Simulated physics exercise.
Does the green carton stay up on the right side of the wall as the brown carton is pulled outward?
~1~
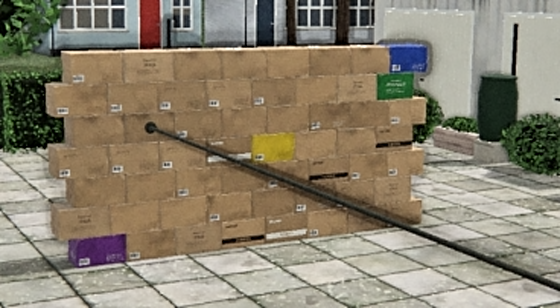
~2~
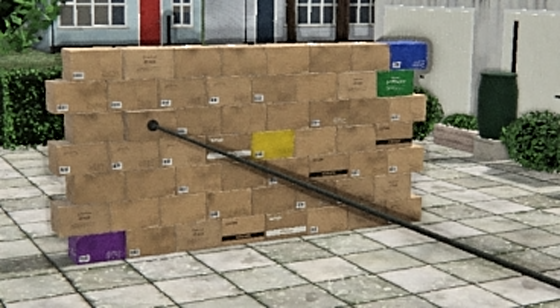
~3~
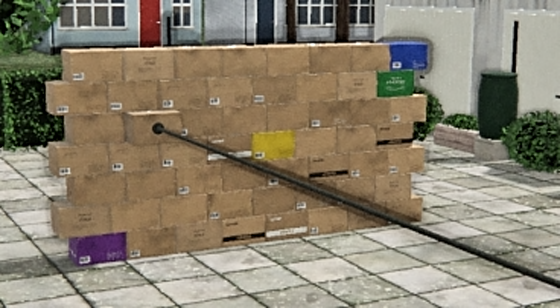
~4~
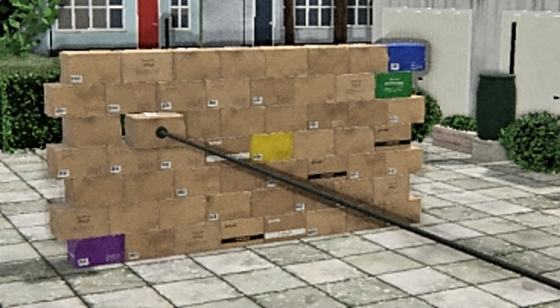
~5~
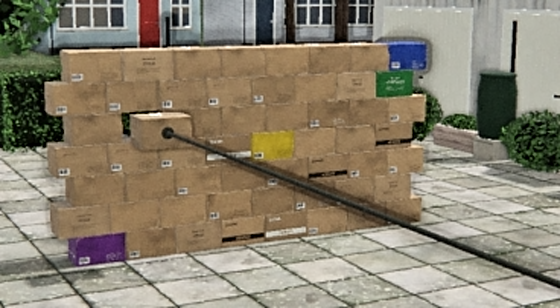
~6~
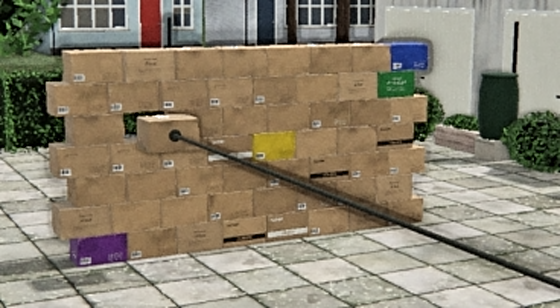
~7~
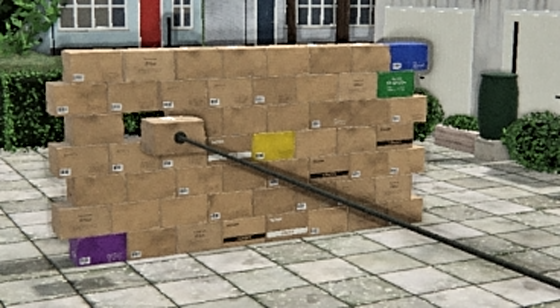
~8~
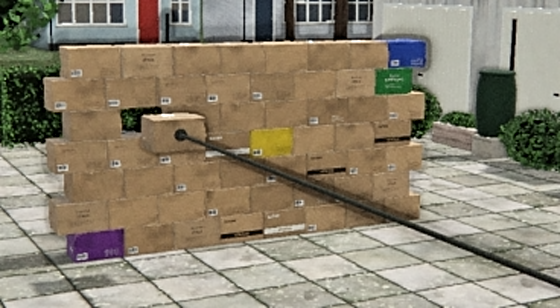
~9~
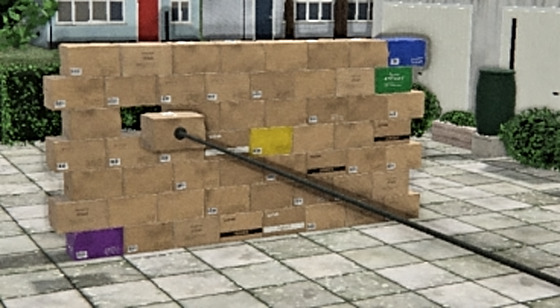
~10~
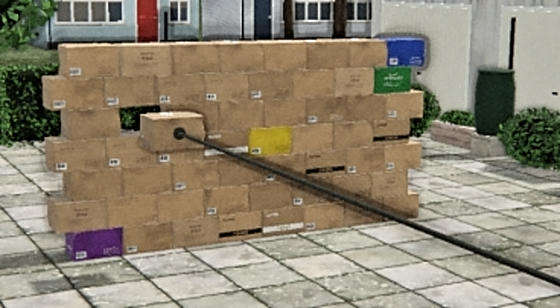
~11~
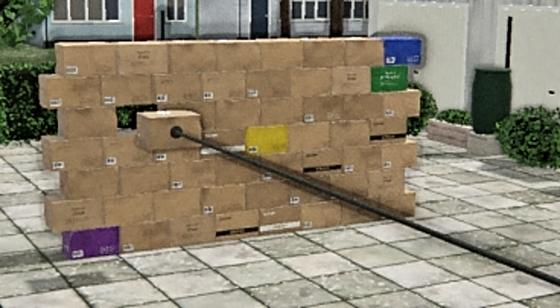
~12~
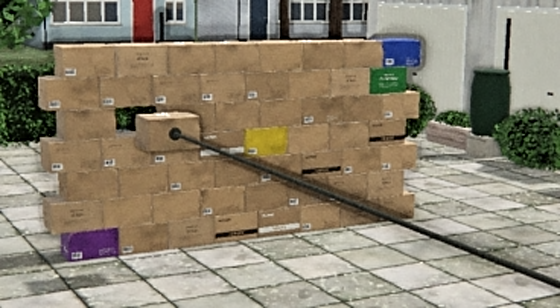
Yes, the green carton stays up. It is still in its place beneath the blue carton at the end, with the wall around it standing.
